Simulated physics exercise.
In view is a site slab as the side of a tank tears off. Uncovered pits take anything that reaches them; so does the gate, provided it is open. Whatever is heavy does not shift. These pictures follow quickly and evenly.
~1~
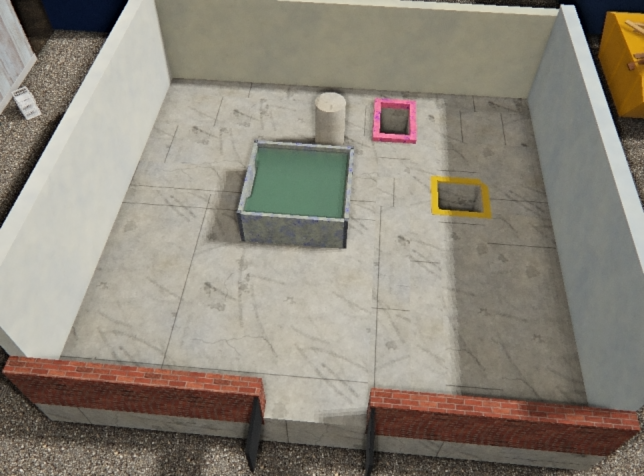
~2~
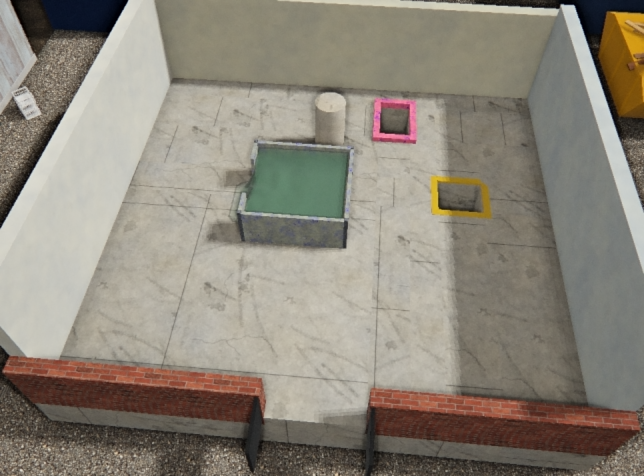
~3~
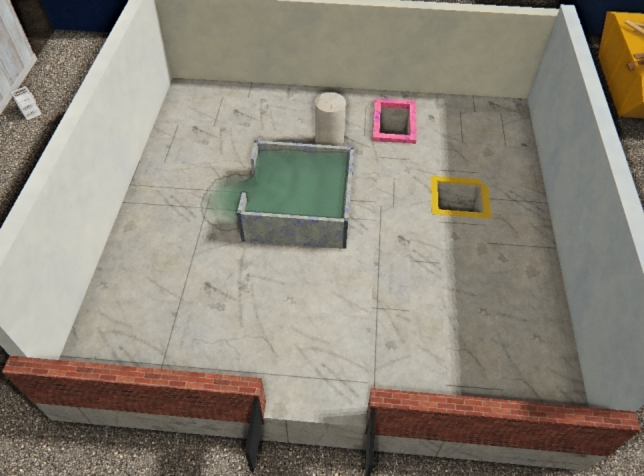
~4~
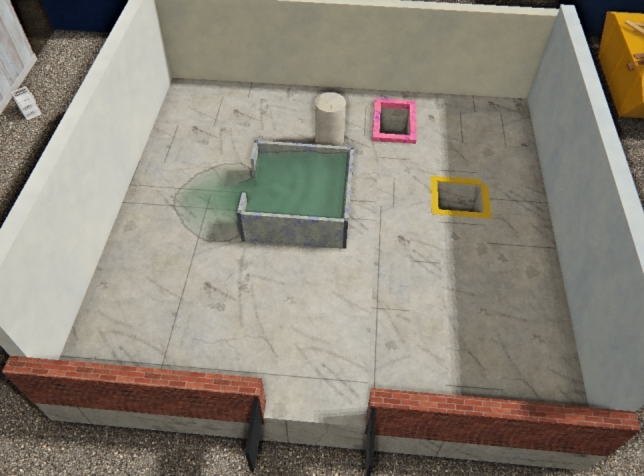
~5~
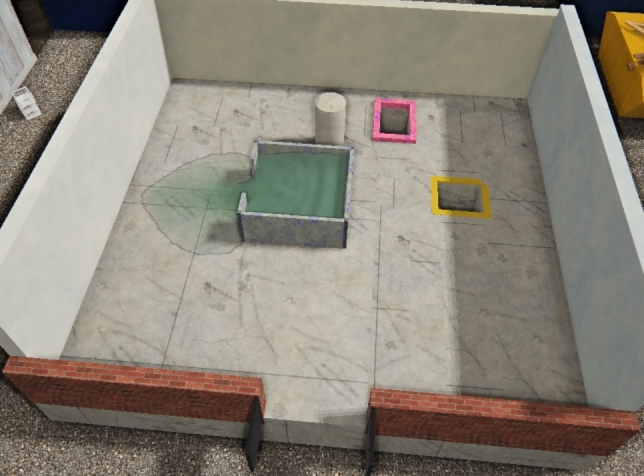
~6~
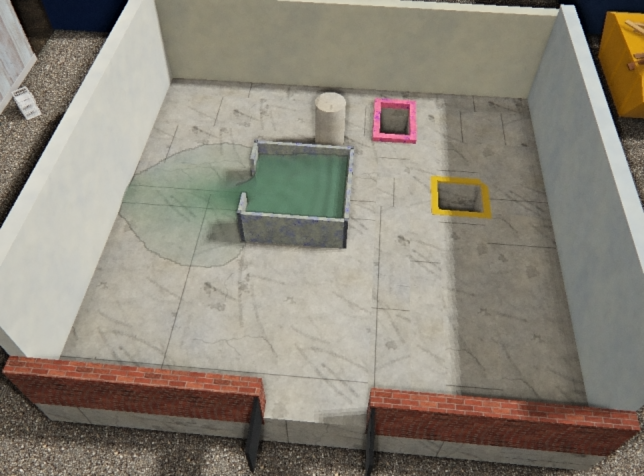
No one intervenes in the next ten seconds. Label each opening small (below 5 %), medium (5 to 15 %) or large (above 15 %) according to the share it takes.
Gate: Small; pink pit: Small; yellow pit: Small.
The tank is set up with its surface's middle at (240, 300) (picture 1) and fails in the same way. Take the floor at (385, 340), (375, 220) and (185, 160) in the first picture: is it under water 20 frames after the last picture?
Spot 1 unwetted, spot 2 unwetted, spot 3 wetted.
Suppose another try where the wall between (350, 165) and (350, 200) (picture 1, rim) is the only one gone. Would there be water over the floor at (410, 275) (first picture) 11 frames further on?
Submerged.
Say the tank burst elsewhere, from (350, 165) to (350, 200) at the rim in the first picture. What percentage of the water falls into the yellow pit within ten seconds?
The yellow pit takes 30 per cent.
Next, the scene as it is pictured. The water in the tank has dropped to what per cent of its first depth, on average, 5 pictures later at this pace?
My figure is about 64 in a hundred.
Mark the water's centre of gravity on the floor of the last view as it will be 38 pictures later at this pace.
Point: (231, 210).
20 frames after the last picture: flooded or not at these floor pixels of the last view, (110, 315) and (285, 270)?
First pixel swamped; second pixel not reached.
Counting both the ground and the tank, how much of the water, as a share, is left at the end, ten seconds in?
Result: Close to 98 %.
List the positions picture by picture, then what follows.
The tank at (299, 182) is whole and still, in the first frame.
Water pours out at (252, 196) and has run to a hidden place, in the second frame.
Water pours out at (252, 196) and has run to (206, 209), in the third frame.
Water pours out at (252, 196) and has run to (179, 197), in the fourth frame.
The front is at (151, 190), out from the gap at (252, 195), in the fifth frame.
The front is at (132, 181), out from the gap at (252, 195), in the sixth frame.
A moment on, water covers 15 % of the floor; the gate 0 %, the pink pit 0 %, the yellow pit 0 %.
Next, water covers 20 % of the floor; the gate 0 %, the pink pit 0 %, the yellow pit 0 %.
Then, water covers 30 % of the floor; the gate 0 %, the pink pit 0 %, the yellow pit 0 %.
Later, water covers 55 % of the floor; the gate 0 %, the pink pit 0 %, the yellow pit 0 %.
In the end, water covers 85 % of the floor; the gate 2 %, the pink pit 0 %, the yellow pit 0 %.
